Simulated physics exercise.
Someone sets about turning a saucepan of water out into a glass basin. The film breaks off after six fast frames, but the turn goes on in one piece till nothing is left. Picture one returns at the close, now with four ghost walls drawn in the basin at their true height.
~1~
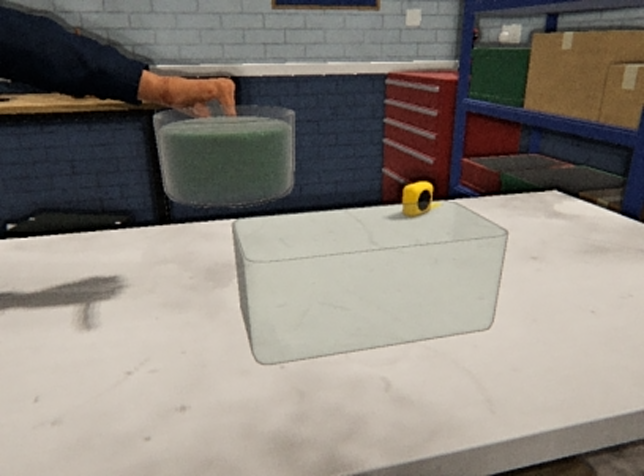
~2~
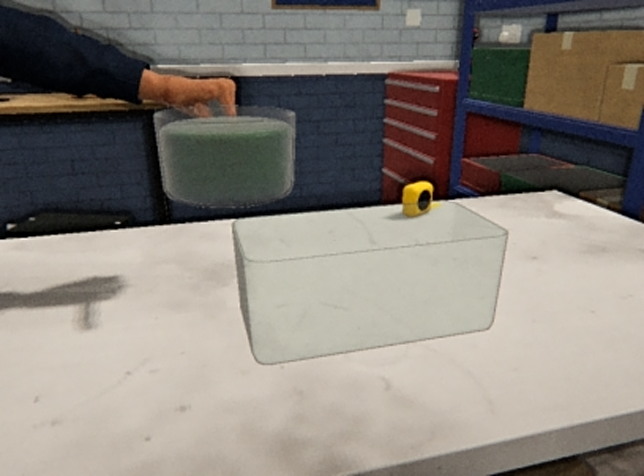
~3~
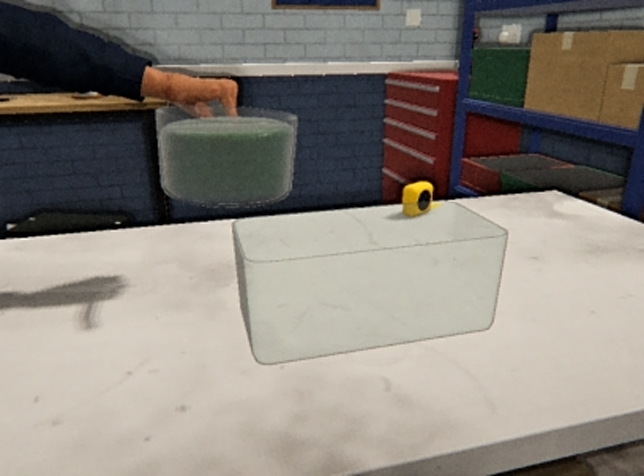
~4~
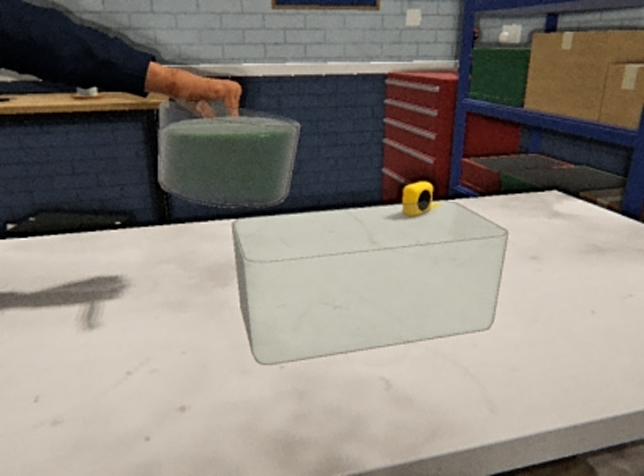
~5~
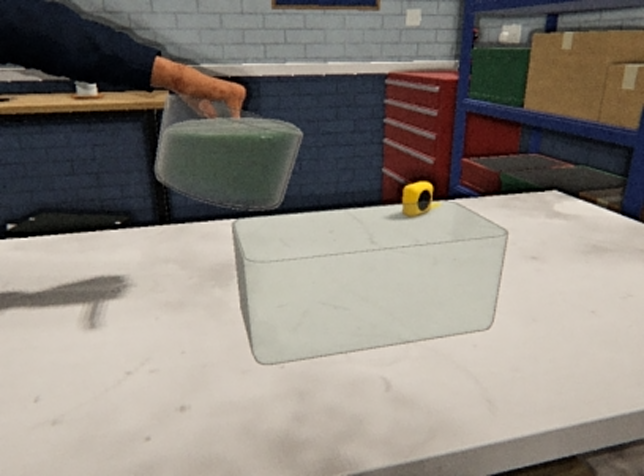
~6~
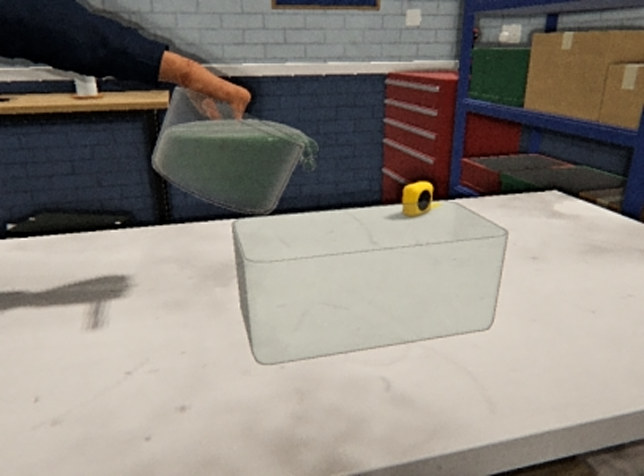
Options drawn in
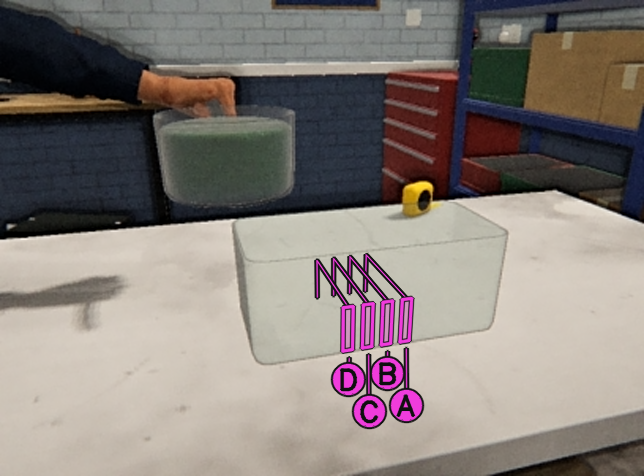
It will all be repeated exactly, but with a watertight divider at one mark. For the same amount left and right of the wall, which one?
C beats the others.
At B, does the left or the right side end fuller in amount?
The left side.
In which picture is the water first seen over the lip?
In picture 5.
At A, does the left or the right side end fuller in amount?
The left one.
On the marked copy, A at (406, 348); B at (387, 351); C at (368, 354); D at (349, 358).
If A is chosen, about 99 % ends left of the wall and 1 % right of it.
If B is chosen, about 80 % ends left of the wall and 19 % right of it.
If C is chosen, about 48 % ends left of the wall and 52 % right of it.
If D is chosen, about 28 % ends left of the wall and 72 % right of it.
